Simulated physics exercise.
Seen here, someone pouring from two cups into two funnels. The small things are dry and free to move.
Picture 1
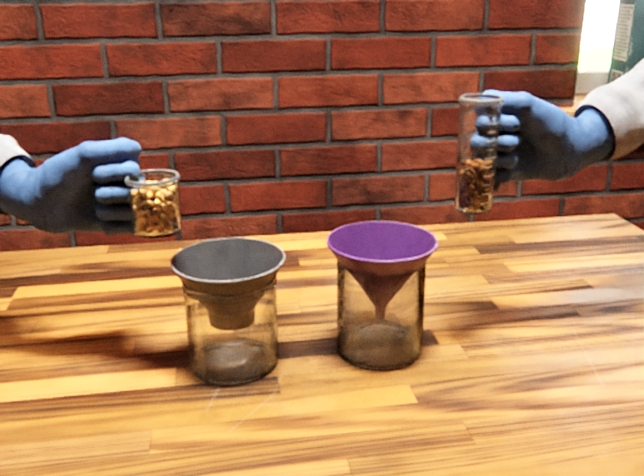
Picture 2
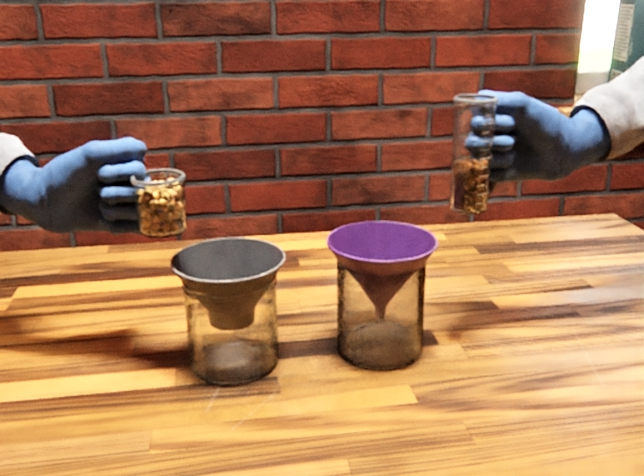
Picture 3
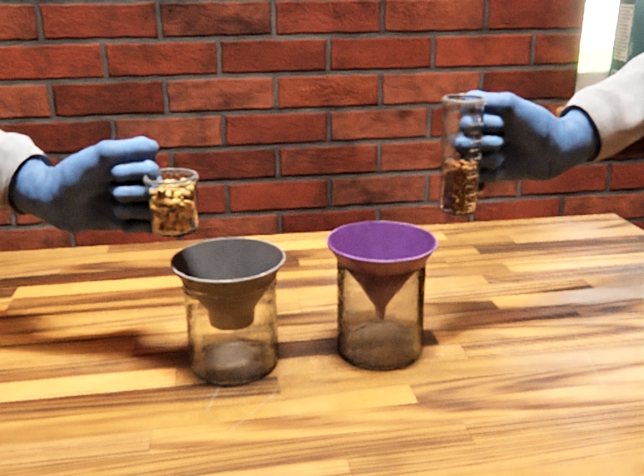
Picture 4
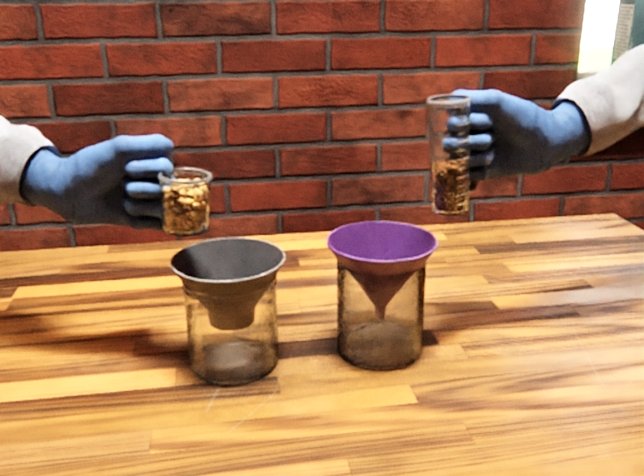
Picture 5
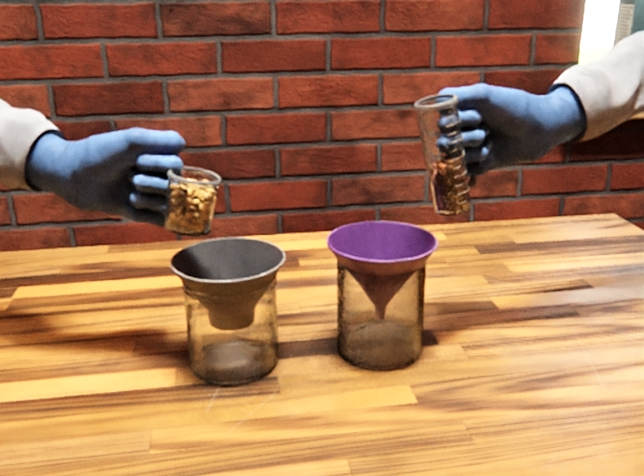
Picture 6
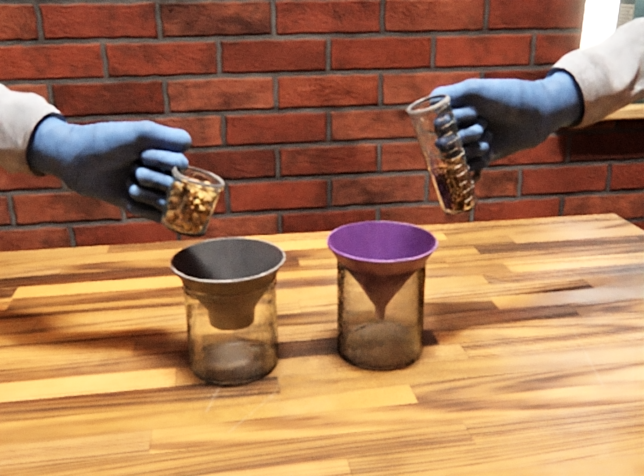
The clip opens with two blue-gloved hands holding clear cups of small dry pieces above a grey funnel and a purple funnel, each set in a glass jar on a wooden table. The hands move the cups inward, then tilt them toward each other, the pieces still inside.
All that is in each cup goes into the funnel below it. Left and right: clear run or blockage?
The left funnel empties into its jar and the right funnel clogs.
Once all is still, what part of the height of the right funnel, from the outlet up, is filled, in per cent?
Near 60 %.
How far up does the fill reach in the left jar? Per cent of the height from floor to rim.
Near 10 %.
Then, 0.52 s past the last view, left, all still in the cup; right, all still in the cup.
Then, 1.07 s past the last view, left, nearly all still in the cup, a stray few in or over the funnel; right, all still in the cup.
Then, 1.72 s past the last view, left, a small part still in the cup, about a quarter in or over the funnel, about two thirds down in the jar; right, about a quarter still in the cup, most in or over the funnel, a stray few down in the jar.
Finally, left, all down in the jar; right, nearly all stuck in the funnel, a stray few down in the jar.
